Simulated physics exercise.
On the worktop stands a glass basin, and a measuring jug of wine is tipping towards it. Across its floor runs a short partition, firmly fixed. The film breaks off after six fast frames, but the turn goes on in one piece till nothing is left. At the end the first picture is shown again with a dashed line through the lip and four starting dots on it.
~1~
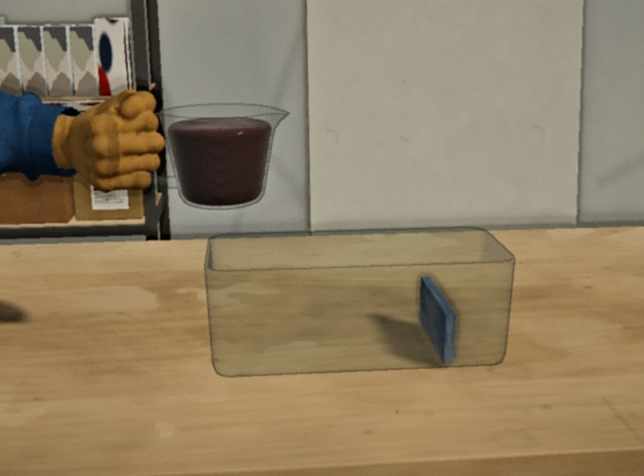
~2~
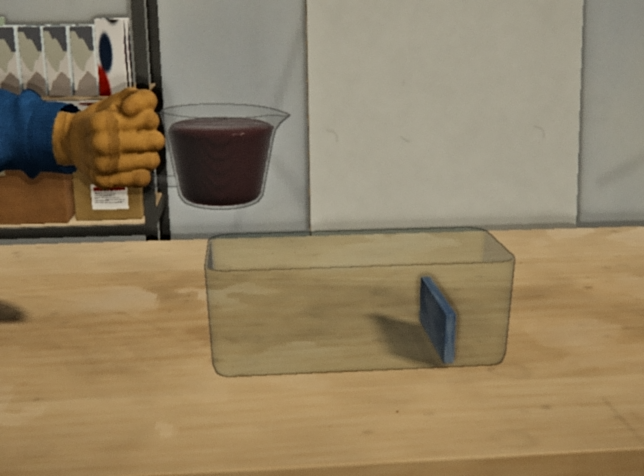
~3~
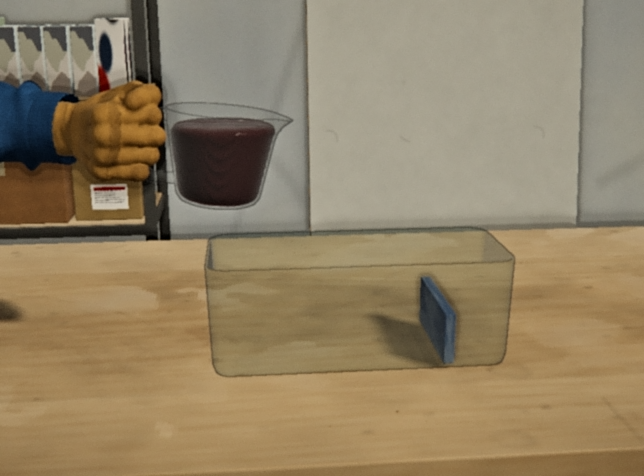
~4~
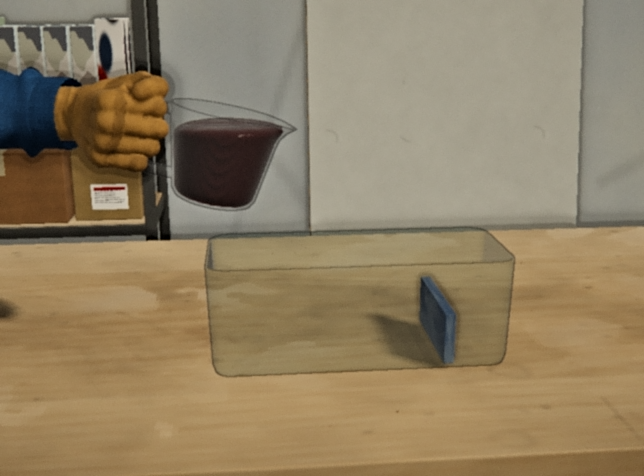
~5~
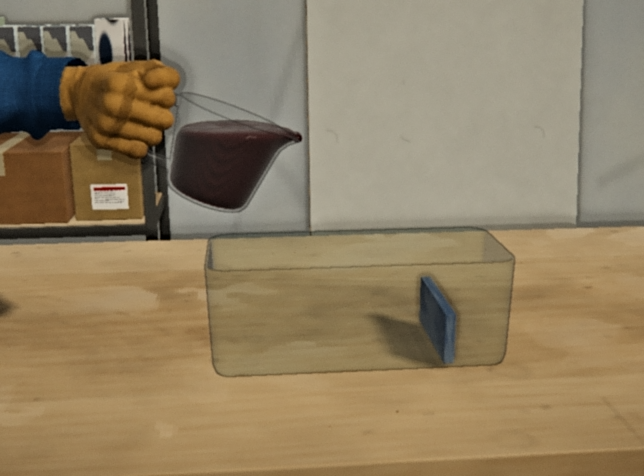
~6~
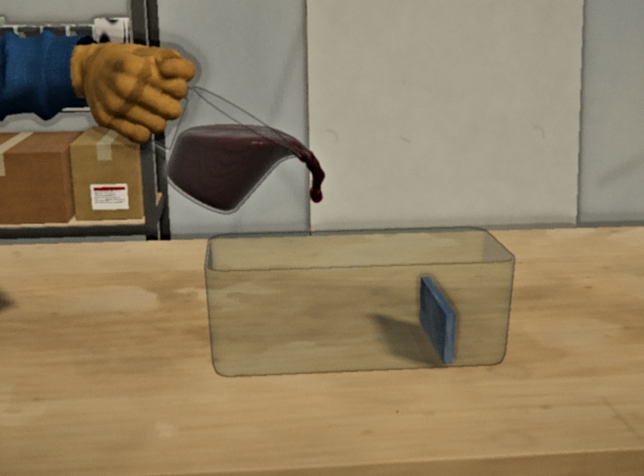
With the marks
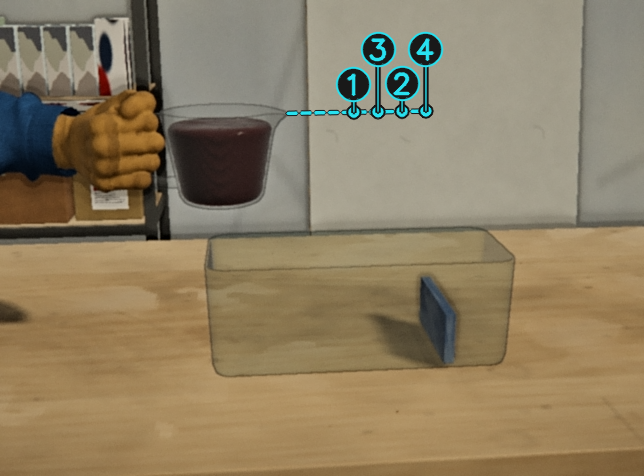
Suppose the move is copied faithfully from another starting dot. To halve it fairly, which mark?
Best: 2.
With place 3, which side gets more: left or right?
More ends on the left.
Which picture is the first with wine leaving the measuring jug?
In picture 5.
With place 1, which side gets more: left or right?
The left side.
In cyan, 1 at (353, 112); 2 at (402, 111); 3 at (378, 111); 4 at (425, 111).
With 1, about 96 % ends left of the wall and 3 % right of it.
With 2, about 51 % ends left of the wall and 48 % right of it.
With 3, about 79 % ends left of the wall and 20 % right of it.
With 4, about 31 % ends left of the wall and 68 % right of it.
